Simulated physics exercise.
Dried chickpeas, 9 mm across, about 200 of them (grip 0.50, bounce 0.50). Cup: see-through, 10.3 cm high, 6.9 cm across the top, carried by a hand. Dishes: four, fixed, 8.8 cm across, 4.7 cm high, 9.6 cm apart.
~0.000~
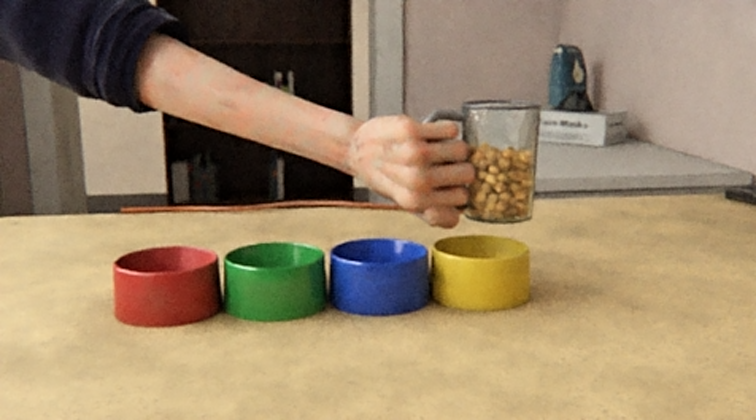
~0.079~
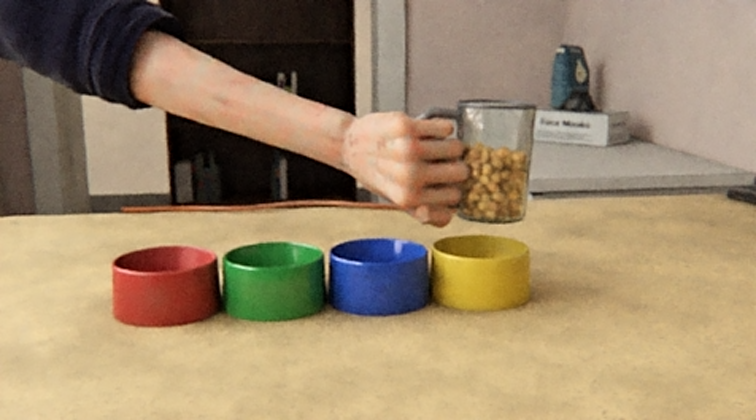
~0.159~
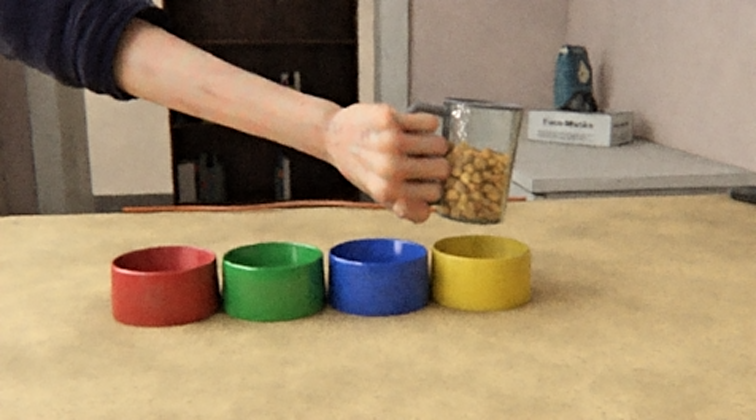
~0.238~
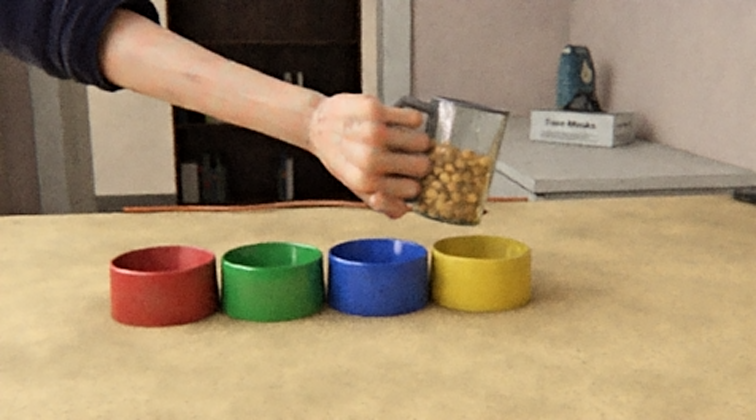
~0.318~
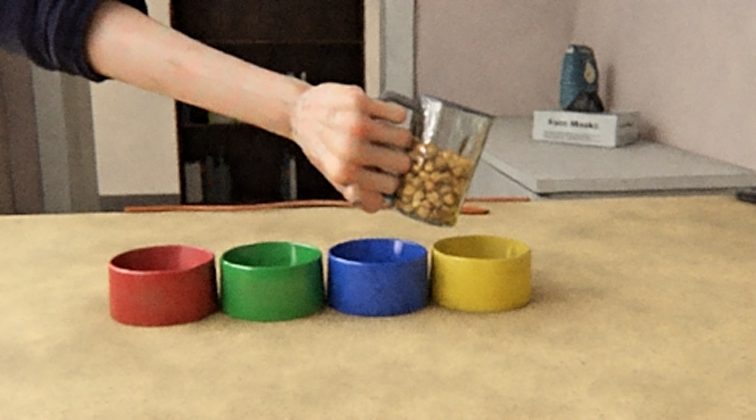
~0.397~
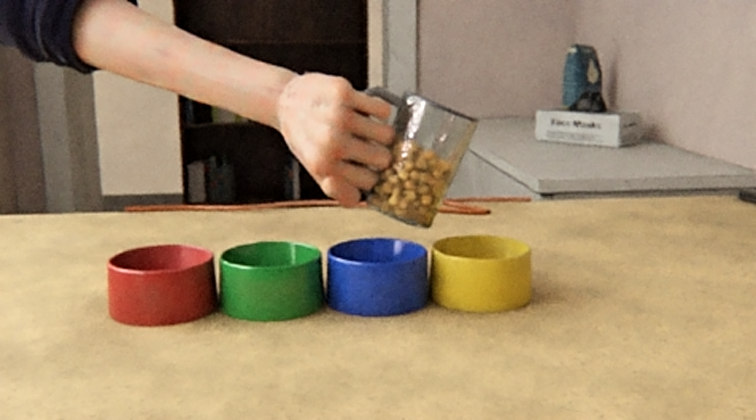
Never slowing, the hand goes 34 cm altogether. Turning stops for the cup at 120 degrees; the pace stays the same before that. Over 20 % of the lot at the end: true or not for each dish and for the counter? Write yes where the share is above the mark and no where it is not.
Red: Yes, blue: No, green: No, yellow: No, counter: No.
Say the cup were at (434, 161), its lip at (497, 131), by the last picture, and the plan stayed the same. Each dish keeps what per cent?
The red dish keeps 0, the blue one 0, the green one 90 and the yellow one 0.
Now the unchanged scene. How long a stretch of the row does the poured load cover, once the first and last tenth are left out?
The stretch is around 5 cm long.
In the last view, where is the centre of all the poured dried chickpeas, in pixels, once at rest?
Est. centre at rest: (176, 287) px.
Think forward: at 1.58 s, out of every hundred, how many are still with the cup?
Reading: Approx. 100 %.
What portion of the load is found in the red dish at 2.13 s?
Share at that time: Approx. 75 per cent.
Then, at 1.11 s, tilt 68 degrees; cup holds 100 %.
After 1.58 s, tilt 98 degrees; cup holds 100 %.
Then, at 2.13 s, tilt 120 degrees; cup holds 25 %, red 75 %.
At rest (3.0 s), red 95 %, blue 0 %, green 0 %, yellow 0 %, counter 5 %.
